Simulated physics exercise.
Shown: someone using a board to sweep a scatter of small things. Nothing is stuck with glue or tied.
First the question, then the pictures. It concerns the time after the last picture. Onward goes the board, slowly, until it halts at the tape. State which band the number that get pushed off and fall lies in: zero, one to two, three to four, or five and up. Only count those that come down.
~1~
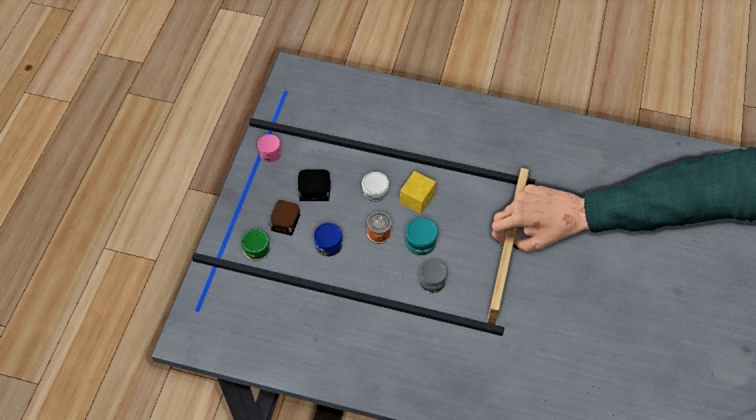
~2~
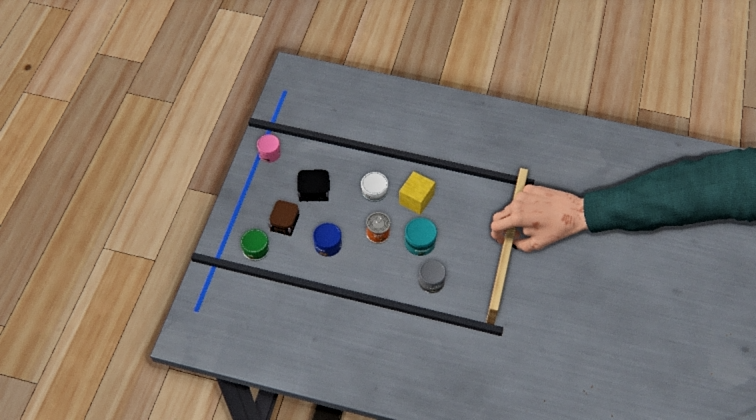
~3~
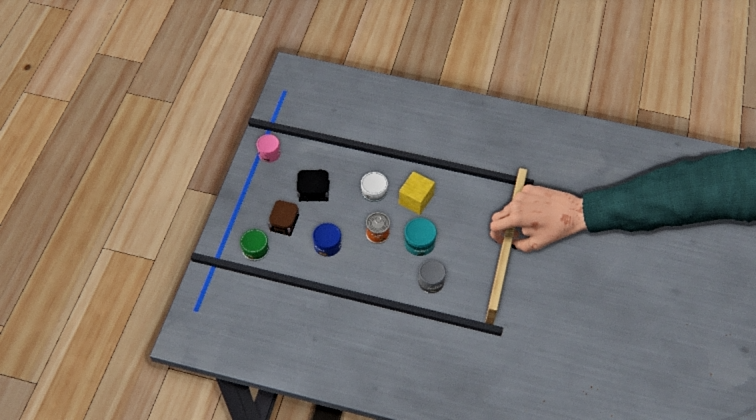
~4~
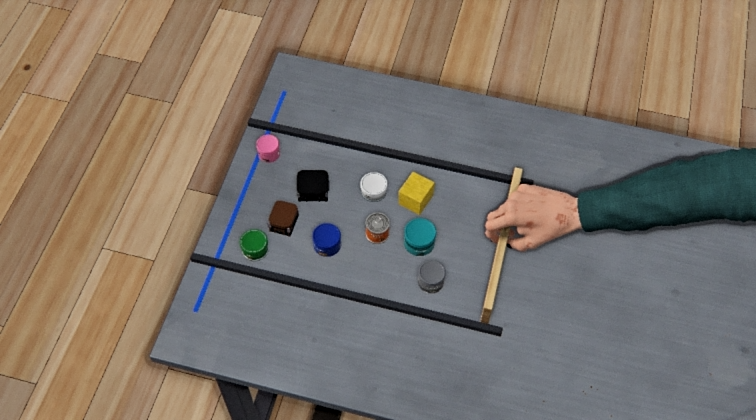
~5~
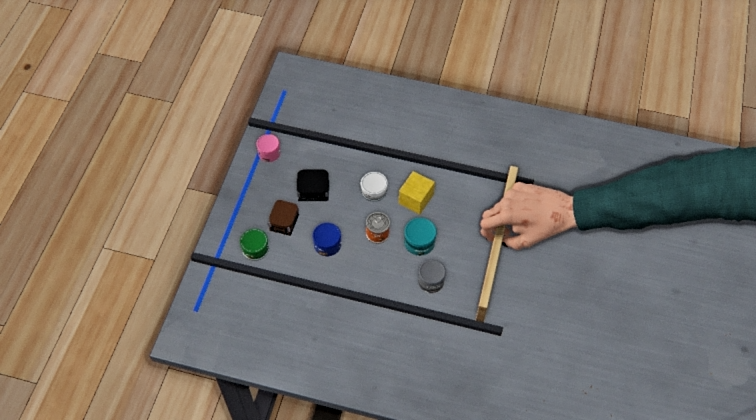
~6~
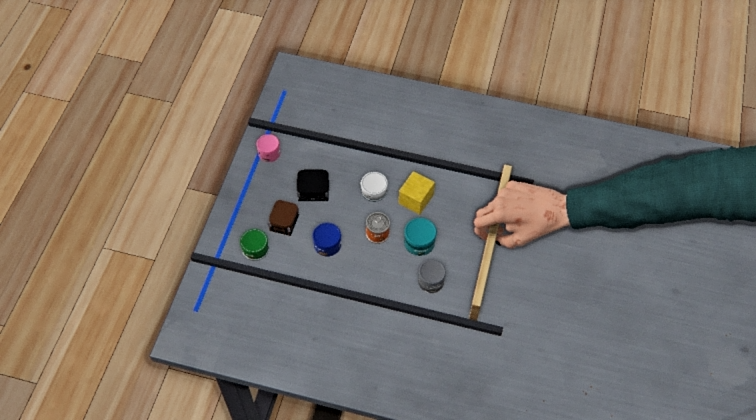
The number of pieces cleared off the edge is going to be five or above.
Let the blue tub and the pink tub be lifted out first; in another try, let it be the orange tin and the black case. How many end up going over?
You'd get 5 in the first case and 3 in the second one.
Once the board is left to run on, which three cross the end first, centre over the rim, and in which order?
Order, earliest first: Brown case, black case, orange tin.
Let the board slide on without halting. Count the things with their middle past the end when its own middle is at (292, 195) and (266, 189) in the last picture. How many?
Beyond the end: 0, then 2.
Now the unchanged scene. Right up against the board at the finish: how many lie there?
3 touch it.
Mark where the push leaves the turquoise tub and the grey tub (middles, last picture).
(227, 187) and (214, 226), roughly.
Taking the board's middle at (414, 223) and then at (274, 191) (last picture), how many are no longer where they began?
Note: First position 4; second position 10.
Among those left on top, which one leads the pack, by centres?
The pink tub.
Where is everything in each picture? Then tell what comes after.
The first picture shows pink tub (270, 149); green tin (256, 245); brown case (285, 218); board (509, 244); tape (245, 193).
The second picture shows green tin (255, 245); grey tub (432, 277).
The third picture shows brown case (284, 218); turquoise tub (420, 237).
The fourth picture shows pink tub (268, 149); black case (313, 186).
The fifth picture shows green tin (255, 245); yellow block (417, 193).
The sixth picture shows pink tub (269, 148); green tin (255, 245); brown case (284, 218); board (491, 241); tape (244, 193).
A little later, none off yet; pink tub at rest near (269, 148); green tin at rest near (255, 245); brown case at rest near (284, 218).
Next, none off yet; pink tub at rest near (269, 148); green tin at rest near (255, 245); brown case moving near (278, 217).
Later still, none off yet; pink tub shifted about its own width near (252, 139); green tin shifted about its own width near (228, 243); brown case shifted well along near (218, 203).
When it is over, the number that fall off is five or more; down, orange tin, white tin, blue tub, black case, brown case and green tin.
